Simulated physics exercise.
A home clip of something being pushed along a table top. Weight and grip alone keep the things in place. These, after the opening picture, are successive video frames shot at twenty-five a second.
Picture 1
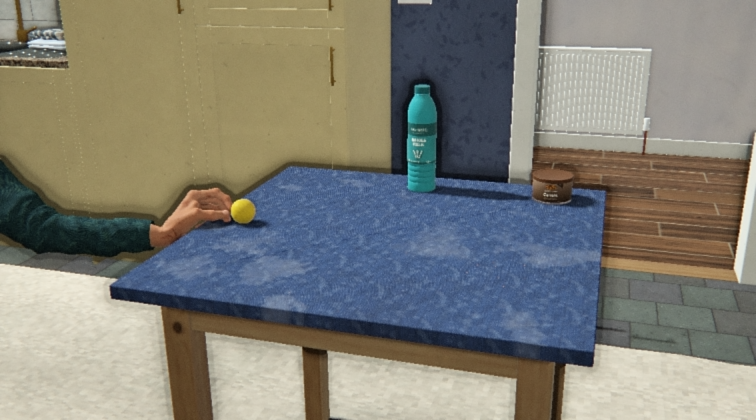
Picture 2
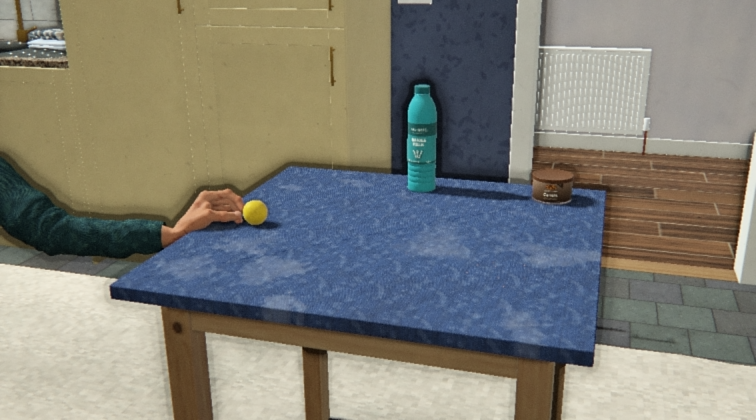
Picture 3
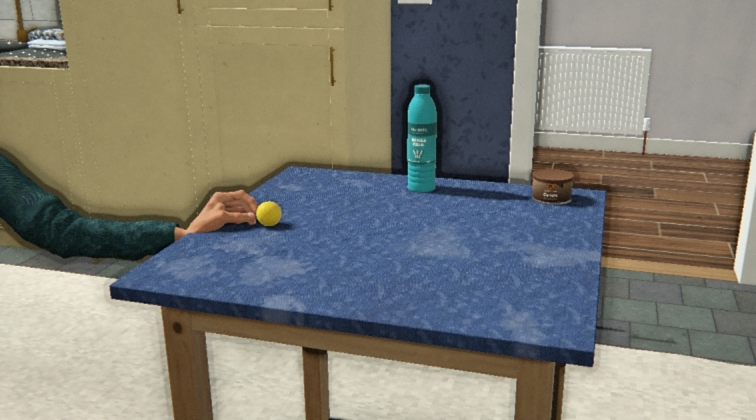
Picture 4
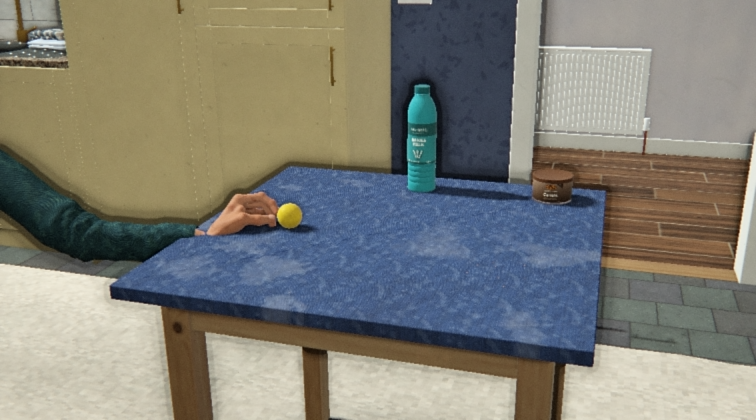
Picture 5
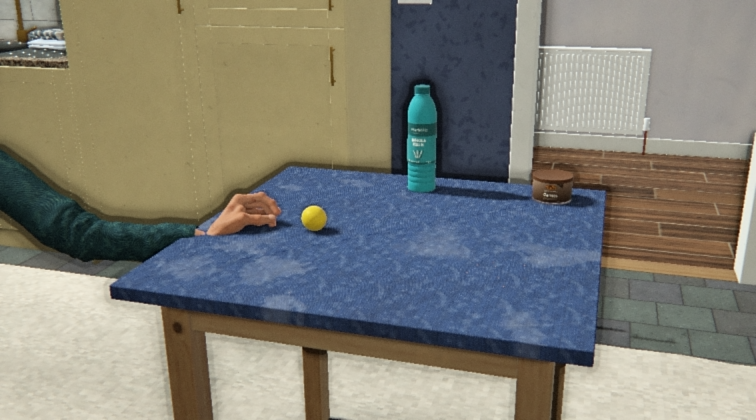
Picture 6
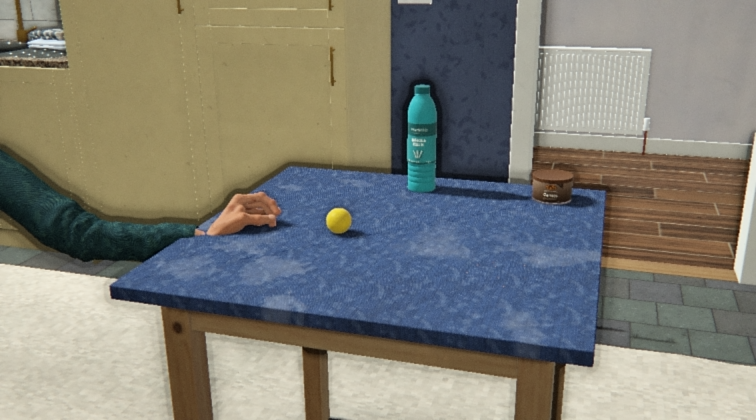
On a blue table top in a home, with a teal bottle and a small brown tub near the back, a hand in a dark green sleeve pushes a yellow lemon to the right. The hand then stays still, fingers curled, while the lemon rolls away from it toward the middle of the table.
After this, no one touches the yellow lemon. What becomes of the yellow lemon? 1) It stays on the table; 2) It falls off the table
2.
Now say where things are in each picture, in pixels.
Under the hand; yellow lemon (243, 211), in the first picture.
Under the hand; yellow lemon (255, 212), in the second picture.
Under the hand; yellow lemon (269, 214), in the third picture.
Yellow lemon (290, 216), in the fourth picture.
Yellow lemon (314, 219) shifted about its own width, in the fifth picture.
Yellow lemon (339, 221) shifted well along, in the sixth picture.
Then, 0.20 s on from there, yellow lemon shifted well along near (467, 233).
Then, 0.40 s on from there, yellow lemon shifted well along near (602, 246).
Then, 0.60 s on from there, yellow lemon now off the table.
Then, 0.80 s on from there, things are still on the move.
In the end, off the table, yellow lemon.
